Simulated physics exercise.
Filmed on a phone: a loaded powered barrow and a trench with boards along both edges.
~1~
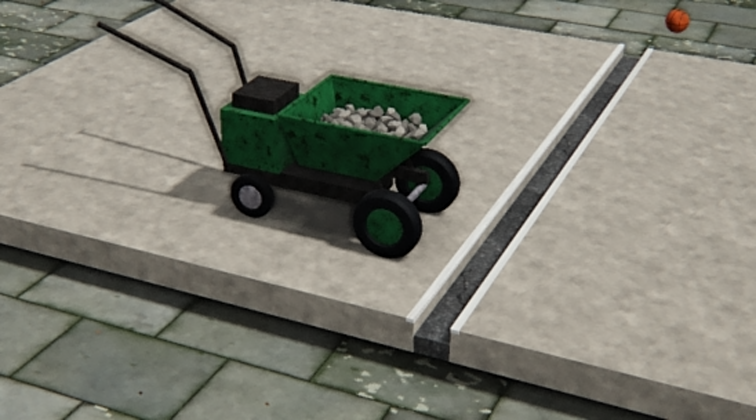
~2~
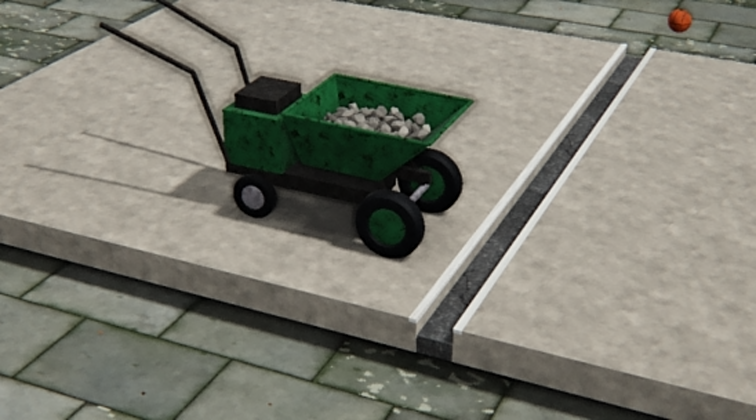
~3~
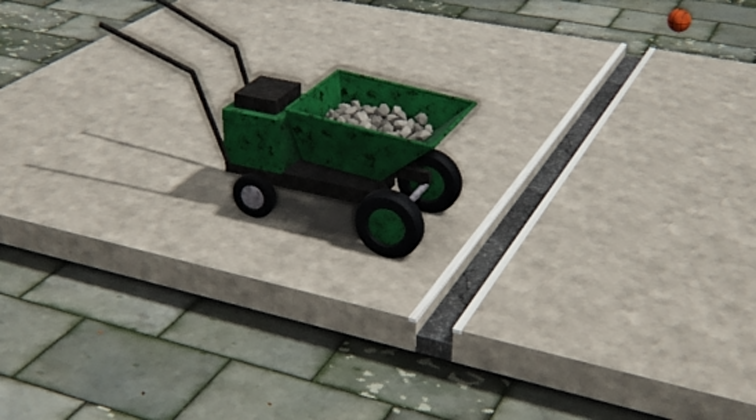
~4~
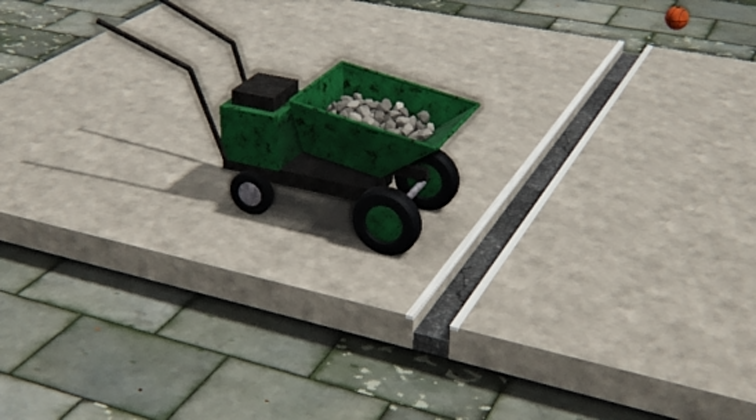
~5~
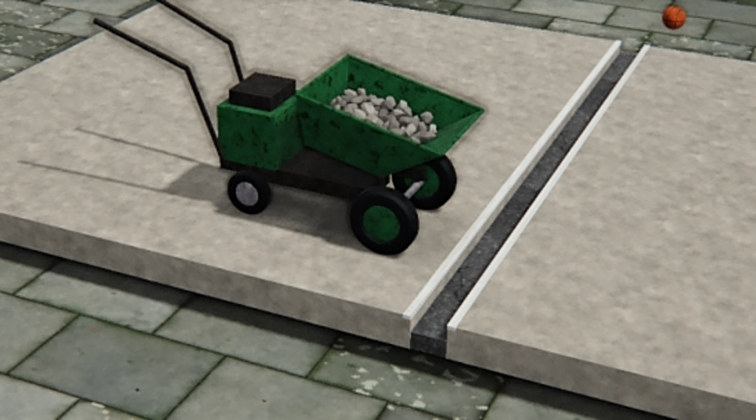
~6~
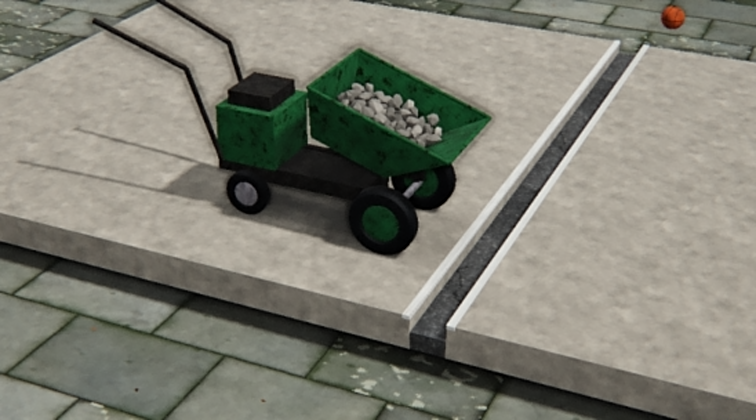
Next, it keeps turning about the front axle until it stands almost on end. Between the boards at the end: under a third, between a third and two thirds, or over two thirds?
Between the edges lies under a third of the load.
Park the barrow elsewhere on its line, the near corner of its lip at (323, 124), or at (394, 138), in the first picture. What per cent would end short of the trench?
About 50 and 0 per cent.
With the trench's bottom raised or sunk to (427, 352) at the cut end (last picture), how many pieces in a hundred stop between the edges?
Roughly 0 in a hundred.
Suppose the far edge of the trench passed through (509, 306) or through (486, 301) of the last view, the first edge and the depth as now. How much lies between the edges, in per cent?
About 70 and 30 per cent.
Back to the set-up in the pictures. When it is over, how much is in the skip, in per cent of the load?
Roughly 20 in a hundred.
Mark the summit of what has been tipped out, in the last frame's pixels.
Close to (530, 243).
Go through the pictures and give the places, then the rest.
The first picture shows lip of the skip (425, 144), level; top of the load (365, 132), broken stones; first edge of the trench (432, 290); far edge (475, 301), the trench under half as wide as the skip, and about half as deep as wide.
The second picture shows lip of the skip (429, 145), level; top of the load (367, 125).
The third picture shows lip of the skip (433, 147), tipped barely; top of the load (361, 119).
The fourth picture shows lip of the skip (436, 149), tipped a little; top of the load (352, 120).
The fifth picture shows lip of the skip (441, 155), tipped a little; top of the load (346, 117).
The sixth picture shows lip of the skip (449, 163), tipped clearly; top of the load (359, 104); first edge of the trench (428, 287); far edge (471, 297).
Just after the last frame, skip tipped steeply; every one in the skip.
A moment on, skip tipped right over; roughly half in the skip; roughly half beyond it.
Further on, skip tipped right over; roughly a quarter in the skip; just a few in or heaped over the trench; the larger part beyond it.
When it is over, skip tipped right over; roughly a quarter in the skip; just a few in or heaped over the trench; the larger part beyond it.
